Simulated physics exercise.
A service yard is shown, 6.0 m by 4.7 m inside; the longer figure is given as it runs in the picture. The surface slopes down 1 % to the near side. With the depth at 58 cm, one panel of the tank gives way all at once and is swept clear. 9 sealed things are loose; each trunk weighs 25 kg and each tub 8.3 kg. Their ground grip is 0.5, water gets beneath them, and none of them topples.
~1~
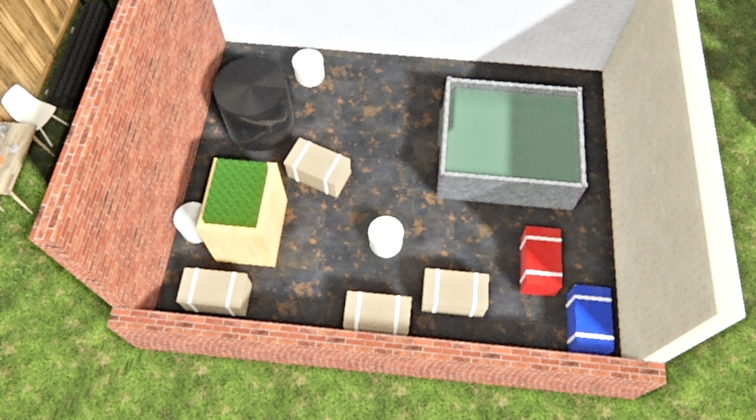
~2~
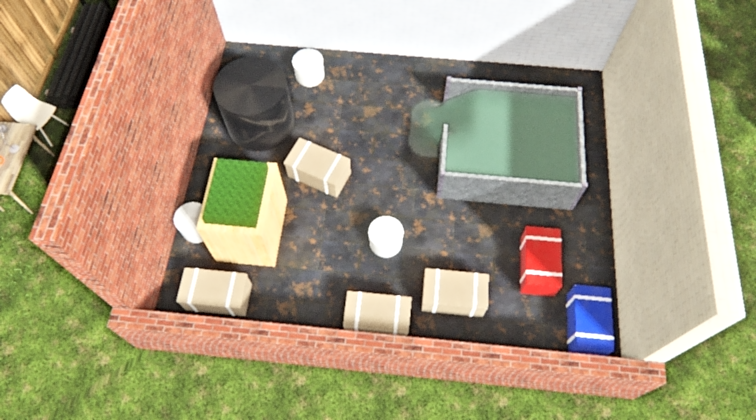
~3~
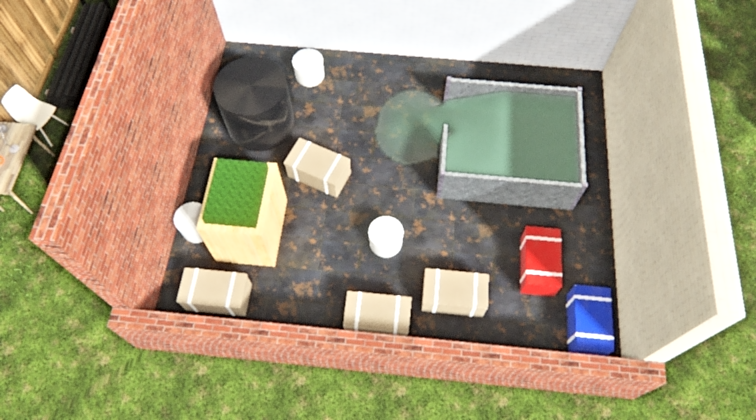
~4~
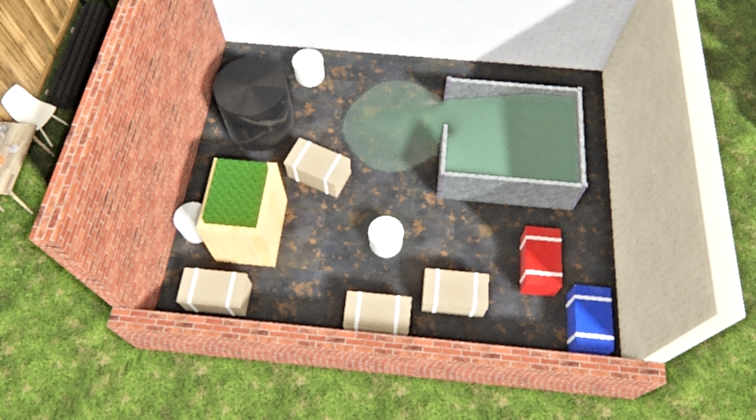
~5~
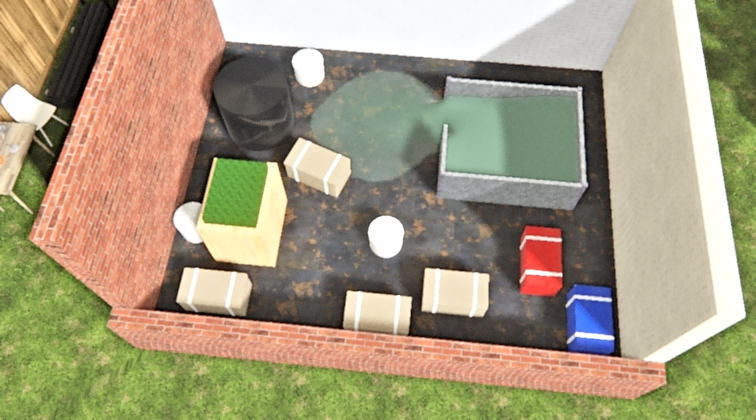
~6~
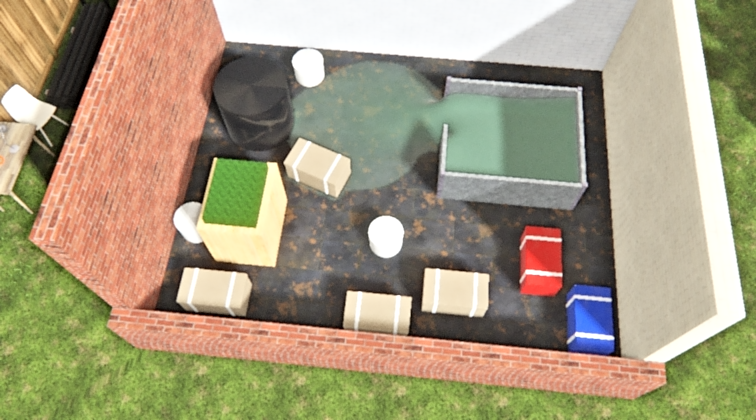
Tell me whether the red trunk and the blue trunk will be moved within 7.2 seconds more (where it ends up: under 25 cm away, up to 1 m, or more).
Well, the red trunk remains nearly still, and as for the blue trunk, it remains nearly still.
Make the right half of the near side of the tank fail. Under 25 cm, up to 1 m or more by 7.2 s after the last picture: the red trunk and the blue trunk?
In that situation the red trunk drifts a long way, while the blue trunk drifts a long way.
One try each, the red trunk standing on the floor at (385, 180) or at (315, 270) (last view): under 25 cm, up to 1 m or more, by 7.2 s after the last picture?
In that order: It barely shifts; it travels far.
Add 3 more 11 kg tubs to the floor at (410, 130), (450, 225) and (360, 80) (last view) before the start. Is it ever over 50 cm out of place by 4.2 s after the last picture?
In the order listed: Across the line; behind the line; across the line.
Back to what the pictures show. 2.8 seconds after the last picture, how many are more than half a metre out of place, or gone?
The count is 3.
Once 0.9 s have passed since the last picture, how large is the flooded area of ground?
Close to 10.5 m2, I'd say.
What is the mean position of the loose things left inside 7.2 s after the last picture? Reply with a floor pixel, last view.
Around (404, 263).
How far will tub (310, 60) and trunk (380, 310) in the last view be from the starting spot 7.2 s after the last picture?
Lab note - net shifts in order: 140 cm; 20 cm.
Then, 0.9 s after the last picture the red trunk is near (544, 256), 0.0 m from its start, aground; the blue trunk is near (594, 317), 0.0 m from its start, aground; 1 afloat.
Then, 2.8 s after the last picture the red trunk is near (544, 256), 0.0 m from its start, aground; the blue trunk is near (594, 317), 0.0 m from its start, aground; 1 afloat.
Then, 4.8 s after the last picture the red trunk is near (544, 256), 0.0 m from its start, aground; the blue trunk is near (594, 317), 0.0 m from its start, aground; 3 afloat.
Then, 7.2 s after the last picture the red trunk is near (544, 256), 0.0 m from its start, aground; the blue trunk is near (594, 317), 0.0 m from its start, aground; 3 afloat.
